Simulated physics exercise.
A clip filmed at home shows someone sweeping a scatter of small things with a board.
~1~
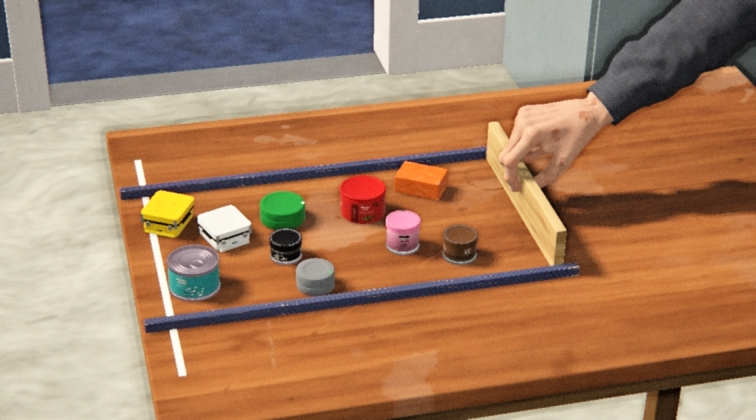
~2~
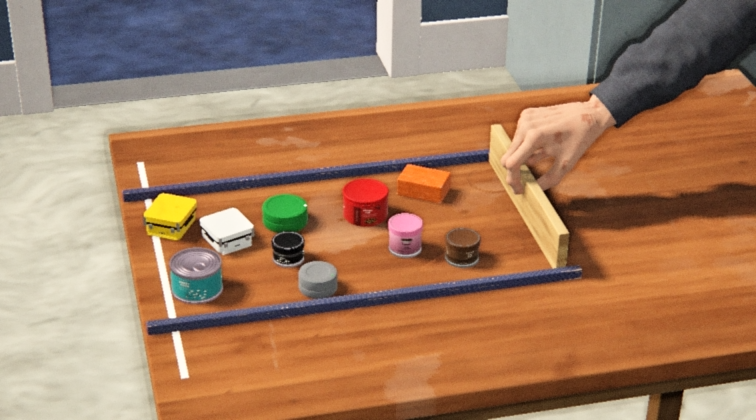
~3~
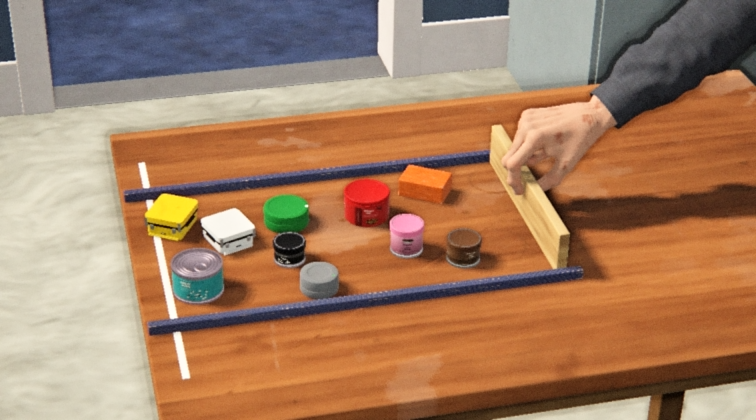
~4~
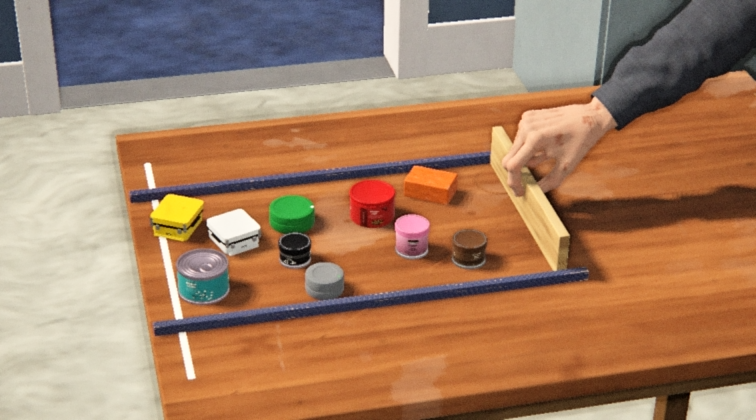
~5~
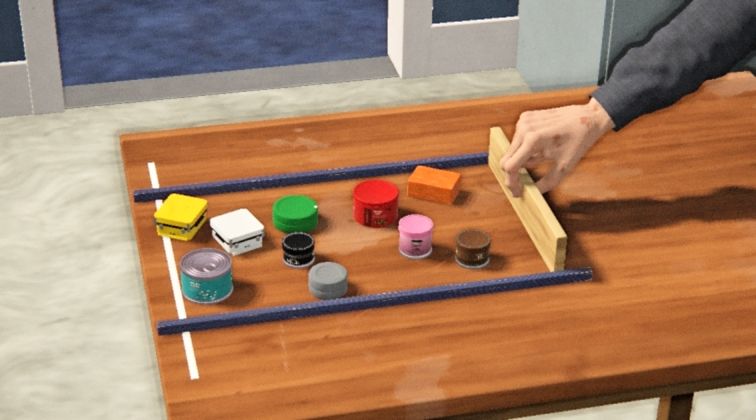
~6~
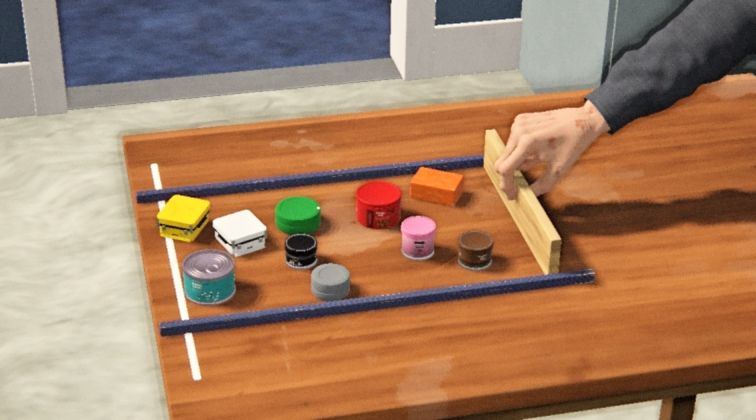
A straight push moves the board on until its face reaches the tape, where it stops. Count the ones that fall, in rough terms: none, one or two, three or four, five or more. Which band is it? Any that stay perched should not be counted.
The band is five or more.
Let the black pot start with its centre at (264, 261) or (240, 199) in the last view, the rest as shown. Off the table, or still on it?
Taking them in order, it drops away and then it drops away.
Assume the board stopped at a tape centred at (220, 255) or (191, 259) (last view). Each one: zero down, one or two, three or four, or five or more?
First 1 or 2, second 5 or more.
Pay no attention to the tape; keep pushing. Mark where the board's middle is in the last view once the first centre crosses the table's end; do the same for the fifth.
At (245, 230) for the first, at (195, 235) for the fifth.
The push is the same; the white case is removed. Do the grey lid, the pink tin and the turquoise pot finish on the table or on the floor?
Grey lid: Still there. Pink tin: Still there. Turquoise pot: Over the edge.
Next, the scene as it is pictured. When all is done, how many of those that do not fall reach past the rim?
The number would be 5.
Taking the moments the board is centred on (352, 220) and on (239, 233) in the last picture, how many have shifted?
Tally: First 6; then 10.
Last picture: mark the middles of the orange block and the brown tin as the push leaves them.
The orange block stops around (148, 208); the brown tin around (162, 286).
Early on, none off yet; yellow case at rest near (184, 220); turquoise pot at rest near (209, 277); white case at rest near (240, 234).
A while later, none off yet; yellow case moving near (180, 220); turquoise pot at rest near (209, 277); white case travelled about its own width near (208, 242).
Finally, the number that fall off is five or more; lost, green lid, black pot, white case, turquoise pot and yellow case.
